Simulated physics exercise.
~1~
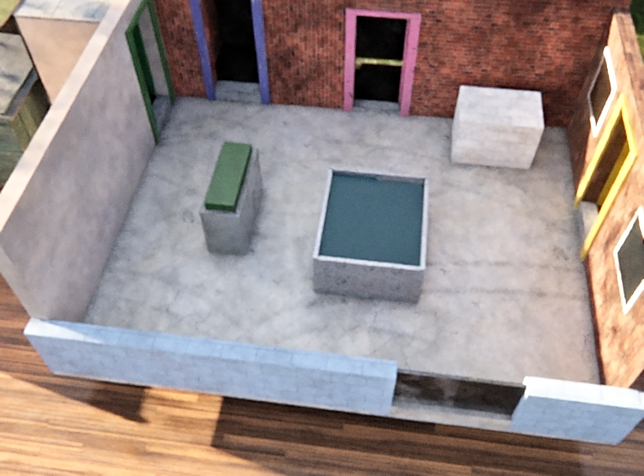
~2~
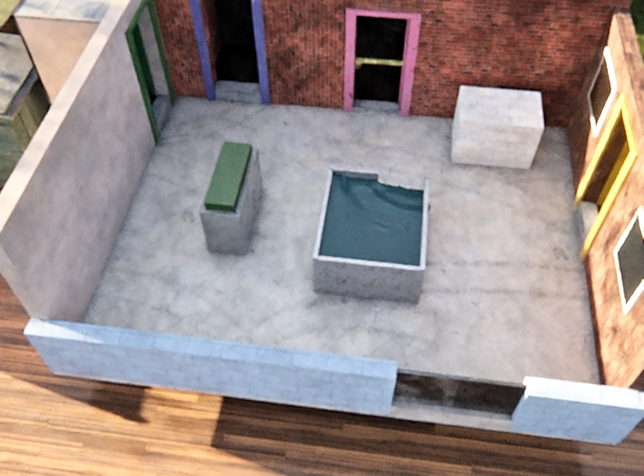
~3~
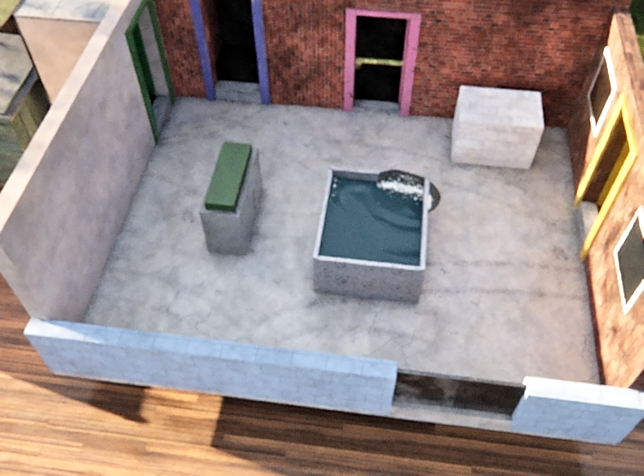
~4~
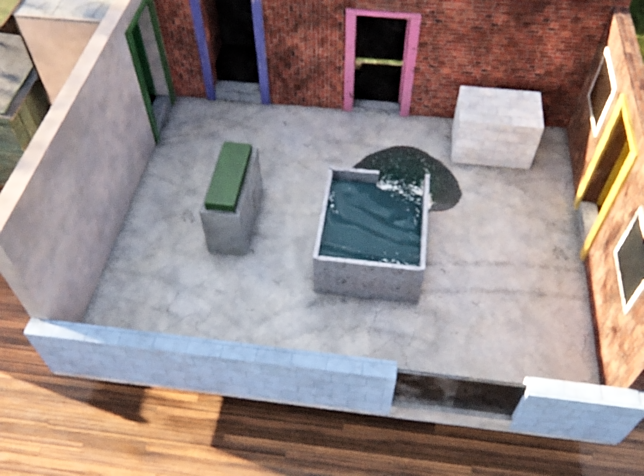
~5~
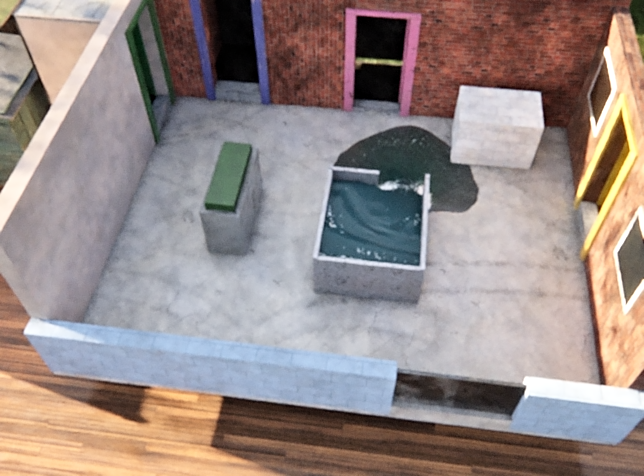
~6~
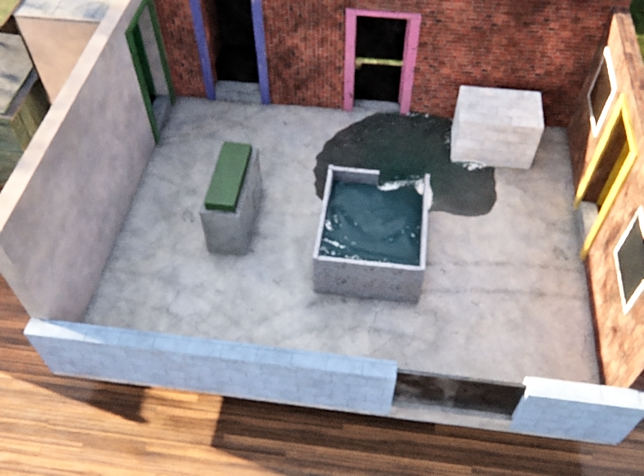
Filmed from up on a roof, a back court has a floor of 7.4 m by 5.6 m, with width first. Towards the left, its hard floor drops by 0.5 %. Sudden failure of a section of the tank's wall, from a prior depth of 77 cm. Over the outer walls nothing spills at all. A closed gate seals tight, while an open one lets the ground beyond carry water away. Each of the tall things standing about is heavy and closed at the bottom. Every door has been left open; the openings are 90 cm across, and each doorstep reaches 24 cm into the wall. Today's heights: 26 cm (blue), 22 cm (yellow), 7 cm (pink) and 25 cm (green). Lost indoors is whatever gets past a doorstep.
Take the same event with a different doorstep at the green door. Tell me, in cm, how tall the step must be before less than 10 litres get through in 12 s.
It would have to be roughly 11.5 cm high.
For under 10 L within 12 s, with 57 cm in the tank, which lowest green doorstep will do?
Minimum height: Approx. 8.5 cm.
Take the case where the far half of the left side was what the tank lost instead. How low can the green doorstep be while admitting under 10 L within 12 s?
About 19 cm.
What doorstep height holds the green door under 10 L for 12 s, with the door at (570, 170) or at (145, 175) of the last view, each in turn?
You'd want about 16 cm there first, then about 5.5 cm.
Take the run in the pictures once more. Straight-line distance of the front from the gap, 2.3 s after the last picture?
It gets close to 5.0 metres out.
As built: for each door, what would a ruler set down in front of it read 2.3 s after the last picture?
In cm: Blue 5, yellow 6, pink 18, green 7.
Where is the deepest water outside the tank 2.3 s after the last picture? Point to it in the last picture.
Look close to (556, 127).
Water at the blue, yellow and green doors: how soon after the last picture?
Blue 1.1 s, yellow 1.2 s, green 2.2 s.
Then, 0.7 s after the last picture water covers 20 % of the floor, deepest (42 cm) near (448, 118); it has not reached the green door.
Then, 2.3 s after the last picture water covers 35 % of the floor, deepest (26 cm) near (556, 127); 7 cm at the green door, 0 litres in over its 25 cm doorstep.
Then, 11.3 s after the last picture water covers 95 % of the floor, deepest (10 cm) near (127, 271); 6 cm at the green door, 0 litres in over its 25 cm doorstep.
At the green door as built, the water peaked near 16 cm, 3.1 s after the last picture.
With a doorstep of 9.5 cm, 29 litres would have come in within the 12 s; with 15 cm, 1 litre. So under 10 litres takes about 11.5 cm.
